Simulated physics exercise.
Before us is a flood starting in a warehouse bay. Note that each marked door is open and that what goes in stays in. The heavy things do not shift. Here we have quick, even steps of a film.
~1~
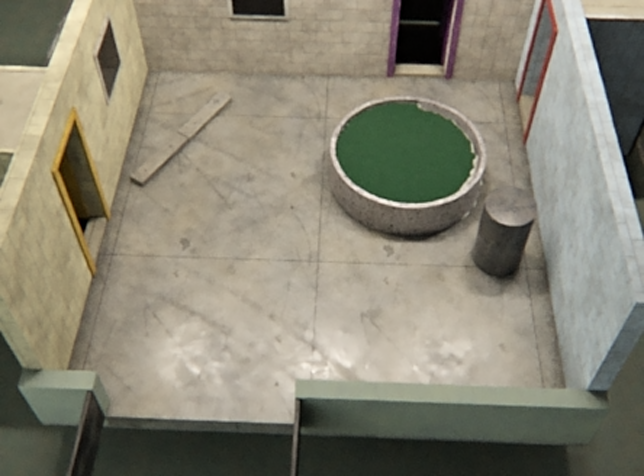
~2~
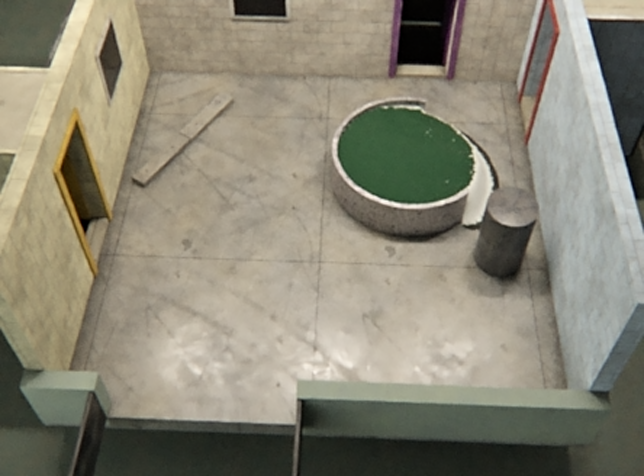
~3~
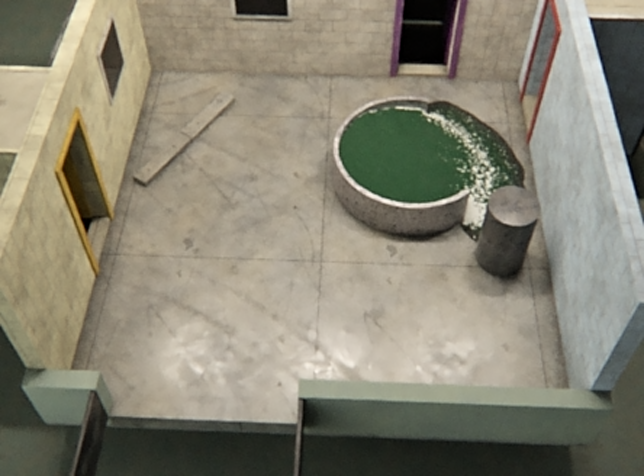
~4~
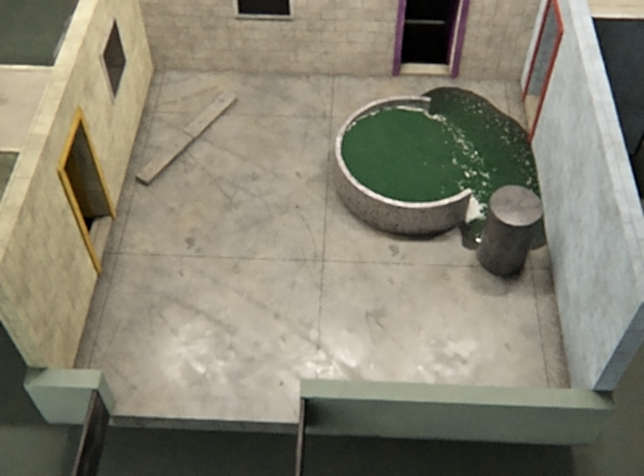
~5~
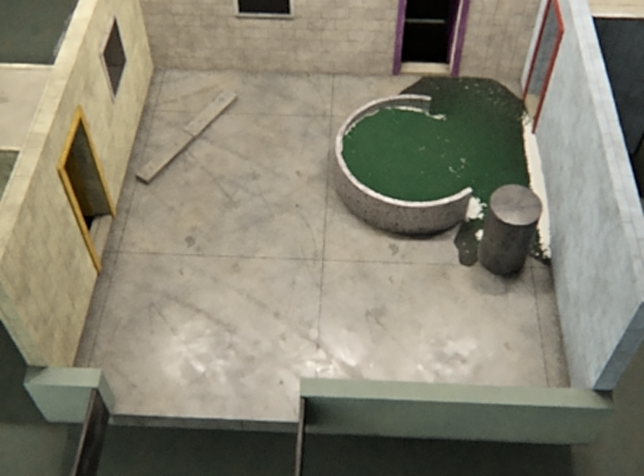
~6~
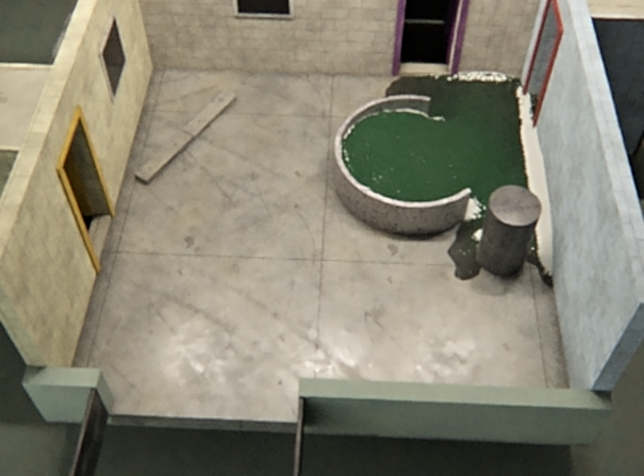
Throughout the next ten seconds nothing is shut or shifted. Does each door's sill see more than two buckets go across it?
One by one: The purple door surpasses two buckets; the red door surpasses two buckets; the yellow door does not surpass two buckets.
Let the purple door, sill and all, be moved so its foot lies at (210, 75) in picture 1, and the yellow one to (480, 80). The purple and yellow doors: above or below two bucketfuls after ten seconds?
So the purple door ends up below and the yellow door ends up above.
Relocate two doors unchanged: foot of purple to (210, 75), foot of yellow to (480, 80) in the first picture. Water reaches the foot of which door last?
I reckon it's the one in purple.
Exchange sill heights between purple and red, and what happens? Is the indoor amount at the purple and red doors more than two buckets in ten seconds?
Okay, so purple doesn't reach it, and red gets too much.
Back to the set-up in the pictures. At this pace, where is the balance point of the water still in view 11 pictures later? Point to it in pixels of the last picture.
I'd put it at around (469, 167).
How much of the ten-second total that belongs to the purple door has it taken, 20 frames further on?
My estimate is close to 50 per cent.
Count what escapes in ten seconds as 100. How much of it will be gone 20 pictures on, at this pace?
My reading is about 50 per cent.
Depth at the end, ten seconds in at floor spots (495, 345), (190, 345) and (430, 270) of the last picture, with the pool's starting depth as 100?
Some 4, 12 and 2 in a hundred.
A moment on, water covers 20 % of the floor; the purple door under two buckets in, the red door under two buckets in, the yellow door not reached.
Next, water covers 25 % of the floor; the purple door under two buckets in, the red door over two buckets in, the yellow door not reached.
Then, water covers 50 % of the floor; the purple door over two buckets in, the red door far over two buckets in, the yellow door not reached.
Later, water covers 85 % of the floor; the purple door over two buckets in, the red door far over two buckets in, the yellow door wet at the sill, nothing in.
In the end, water covers 95 % of the floor; the purple door over two buckets in, the red door far over two buckets in, the yellow door wet at the sill, nothing in.
